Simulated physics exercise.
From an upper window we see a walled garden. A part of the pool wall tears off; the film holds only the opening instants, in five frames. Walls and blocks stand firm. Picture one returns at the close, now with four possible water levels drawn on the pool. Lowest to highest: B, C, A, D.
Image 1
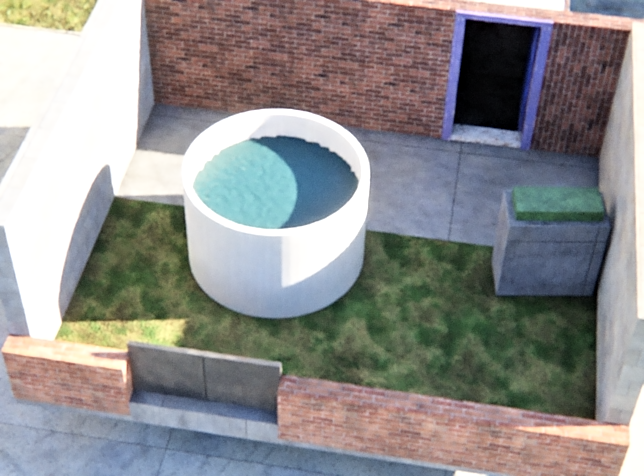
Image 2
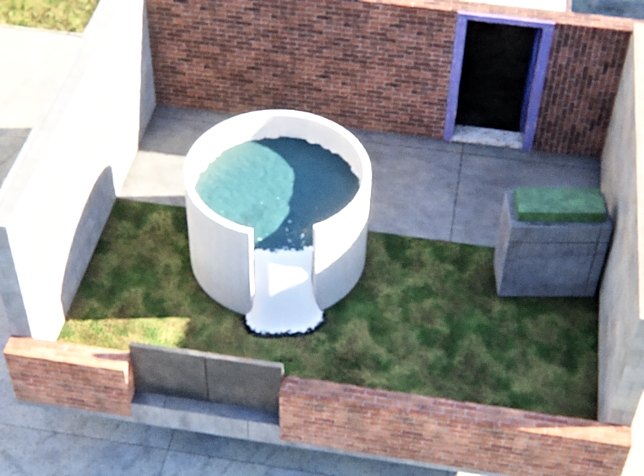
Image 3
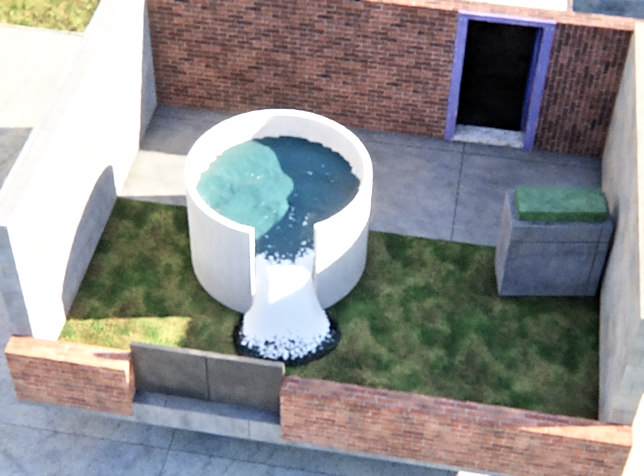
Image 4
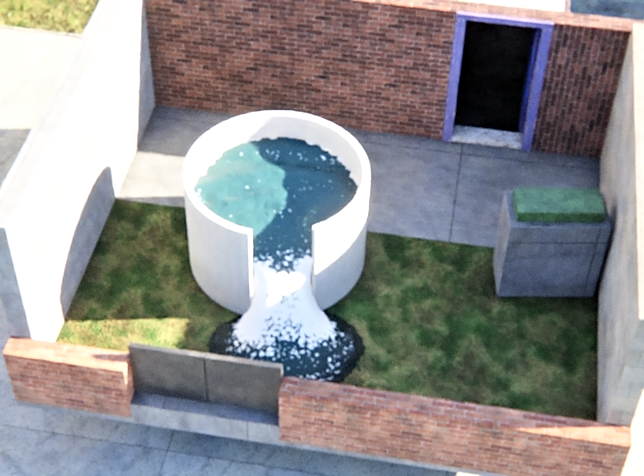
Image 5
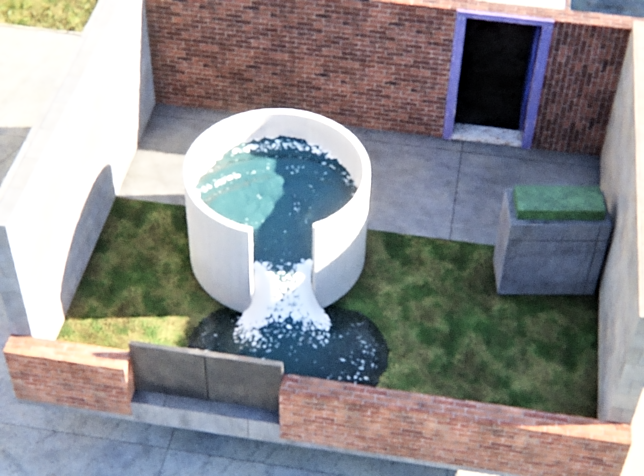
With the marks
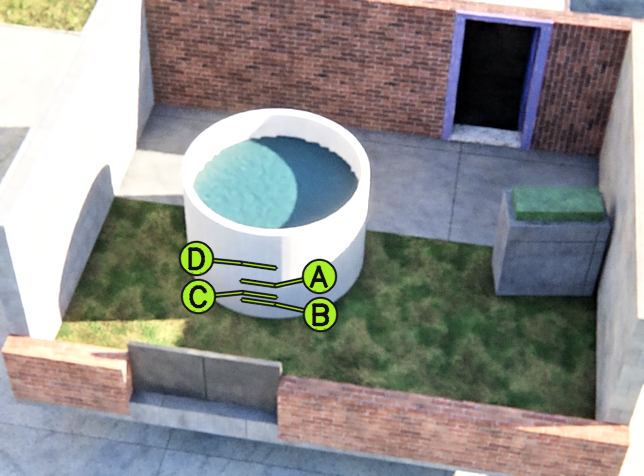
At first, water lies still in a round white pool on the grass of a brick-walled garden with a blue doorway. A gap opens in the pool's near side and water pours out, foaming onto the grass, then spreads in a widening dark puddle beside the closed gate and low front wall.
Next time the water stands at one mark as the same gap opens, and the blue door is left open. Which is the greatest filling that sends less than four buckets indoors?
I would pick line D.
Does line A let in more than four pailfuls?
No, that is safe.
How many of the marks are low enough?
All of the four.
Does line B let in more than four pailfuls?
No.
On the marked copy, A at (258, 283); B at (259, 302); C at (258, 294); D at (258, 265); from the bottom up B, C, A, D.
With A, nothing gets over.
With B, nothing gets over.
With C, nothing gets over.
With D, a splash gets over, under a bucket.
